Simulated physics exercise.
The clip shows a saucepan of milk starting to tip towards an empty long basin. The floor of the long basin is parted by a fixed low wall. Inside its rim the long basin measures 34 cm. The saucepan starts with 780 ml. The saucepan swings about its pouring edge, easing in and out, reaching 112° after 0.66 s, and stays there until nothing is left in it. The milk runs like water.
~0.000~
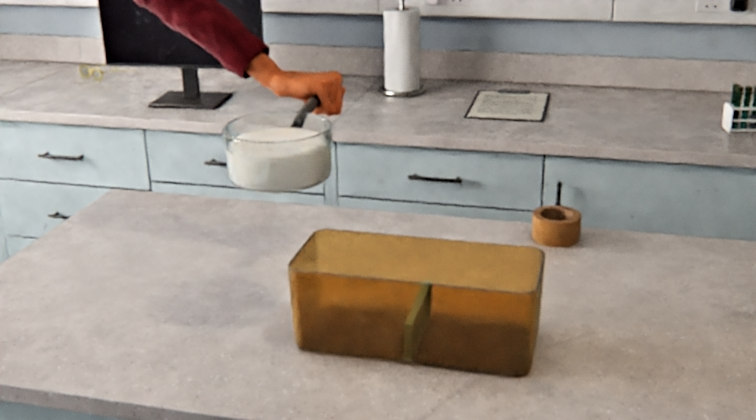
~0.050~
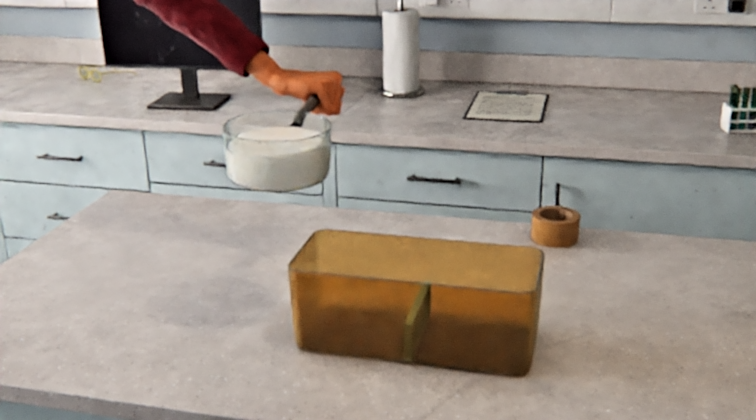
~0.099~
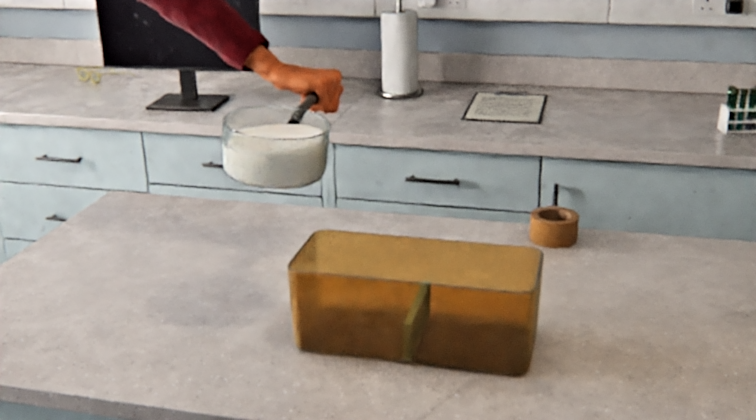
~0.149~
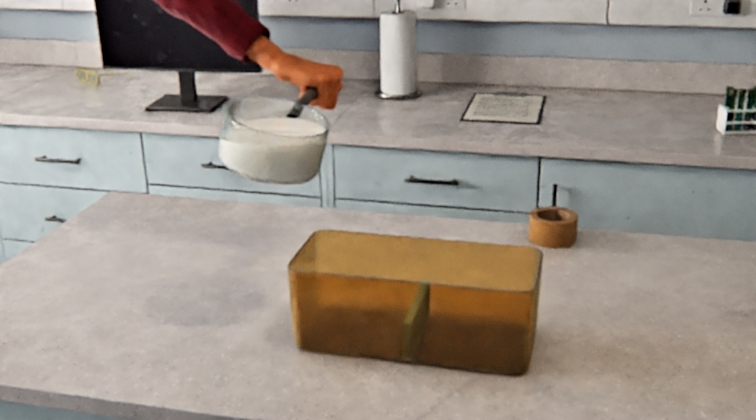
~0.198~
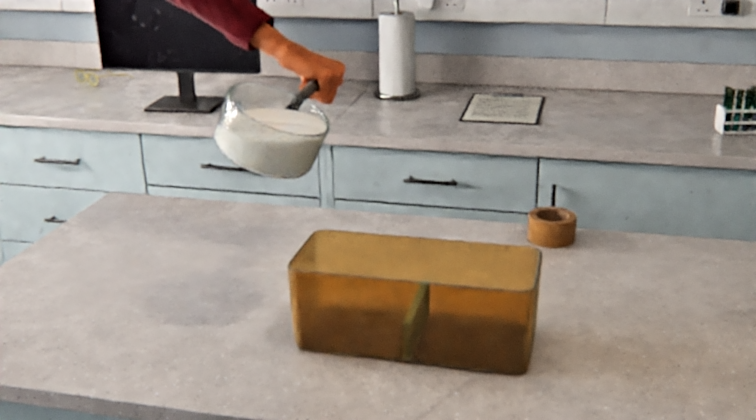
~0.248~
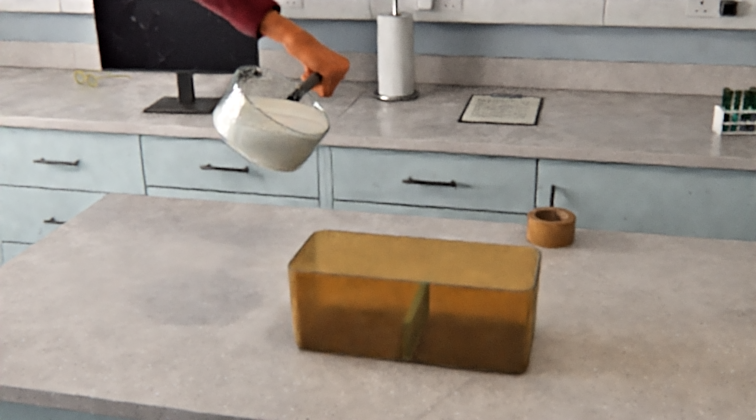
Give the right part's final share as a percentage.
The far part has some 56 per cent.
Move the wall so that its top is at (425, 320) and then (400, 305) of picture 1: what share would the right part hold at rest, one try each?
First 50, then 75 per cent.
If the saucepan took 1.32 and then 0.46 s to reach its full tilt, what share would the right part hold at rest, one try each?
First 50, then 45 per cent.
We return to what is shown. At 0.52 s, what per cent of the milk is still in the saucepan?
Some 34 per cent.
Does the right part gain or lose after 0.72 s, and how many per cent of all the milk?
It goes down by about 12.
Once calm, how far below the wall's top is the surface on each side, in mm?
Some 46 mm on the left and 38 mm on the right.
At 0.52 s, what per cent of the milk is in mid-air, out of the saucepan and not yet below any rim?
About 62 per cent.
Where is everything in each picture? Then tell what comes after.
In the first frame, it leans 0°; its right rim is at (328, 131); the milk meets the walls at (233, 138) and (328, 144); the long basin's rim runs from (302, 249) to (541, 272); the wall's top is at (419, 302).
In the second frame, it leans 2°; its right rim is at (328, 131); the milk meets the walls at (233, 138) and (328, 143).
In the third frame, it leans 6°; its right rim is at (327, 132); the milk meets the walls at (231, 136) and (326, 139).
In the fourth frame, it leans 14°; its right rim is at (327, 132); the milk meets the walls at (228, 129) and (326, 133).
In the fifth frame, it leans 23°; its right rim is at (326, 132); the milk meets the walls at (226, 116) and (326, 128).
In the sixth frame, it leans 35°; its right rim is at (326, 133); the milk meets the walls at (224, 101) and (328, 125); 1 per cent is over the edge.
Then, 0.52 s in, the tilt is 100° and 34 per cent is still to pour, 4 is left of the wall and 0 right of it.
Then, 0.72 s in, the tilt is 112° and 2 per cent is still to pour, 12 is left of the wall and 68 right of it.
Then, 0.93 s in, the tilt is 112° and 0 per cent is still to pour, 28 is left of the wall and 54 right of it.
Then, 1.16 s in, the tilt is 112° and 0 per cent is still to pour, 37 is left of the wall and 56 right of it.
Finally, 37 per cent lies left of the wall, 56 right of it and 7 outside.
